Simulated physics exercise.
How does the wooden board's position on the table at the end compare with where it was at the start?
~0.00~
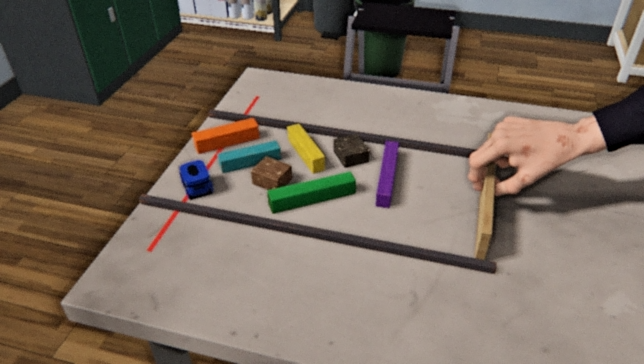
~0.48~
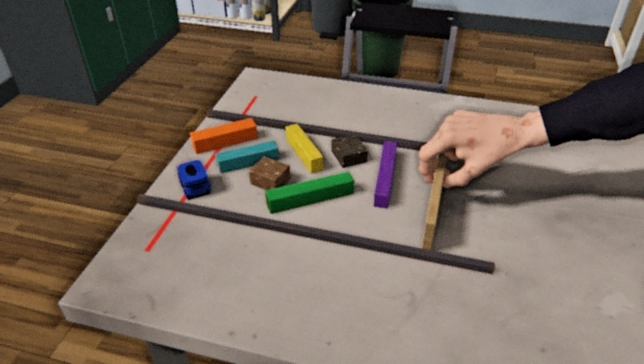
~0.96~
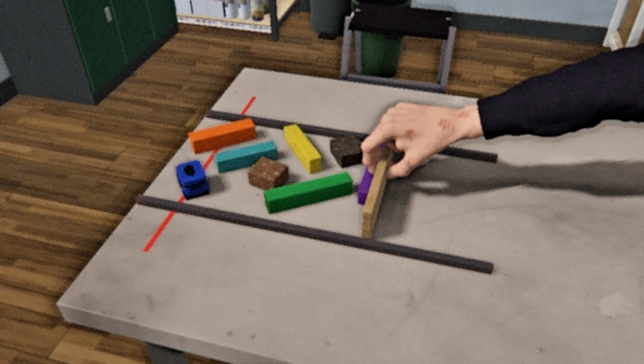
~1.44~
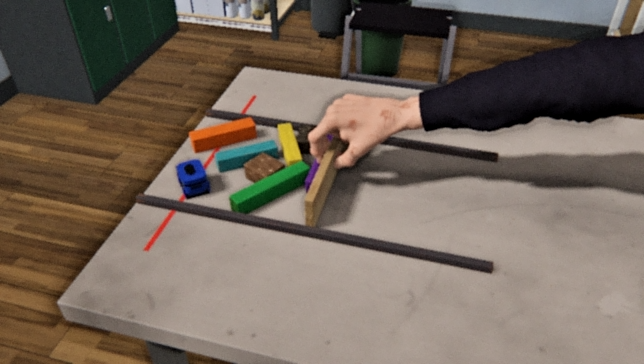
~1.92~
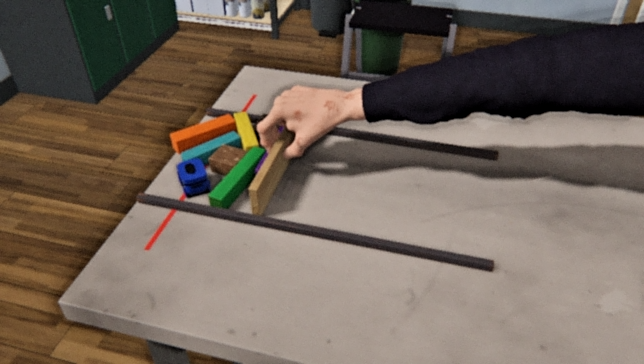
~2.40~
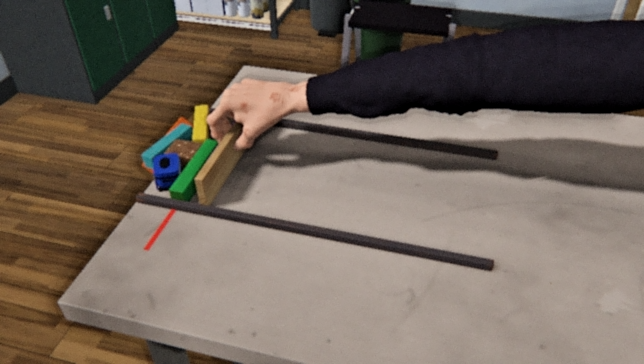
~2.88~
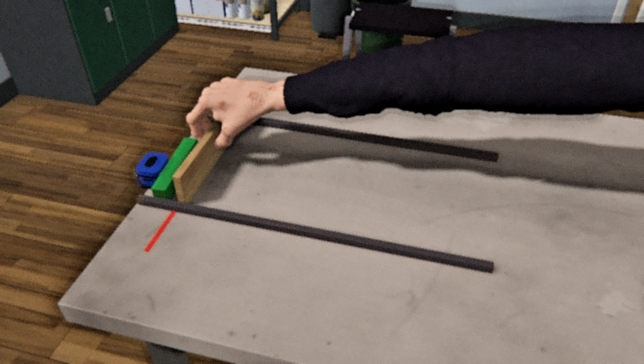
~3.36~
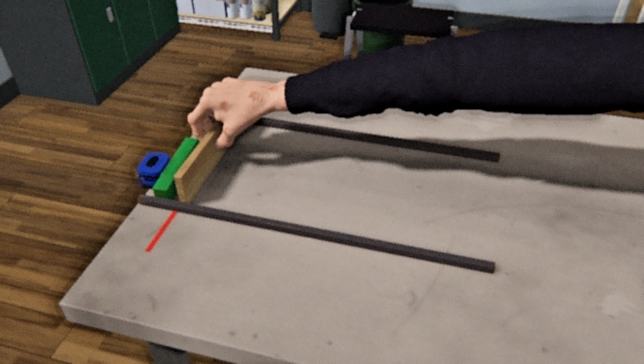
The board starts near the right-hand ends of the two rails and finishes at their left-hand ends, by the red tape close to the table's edge.
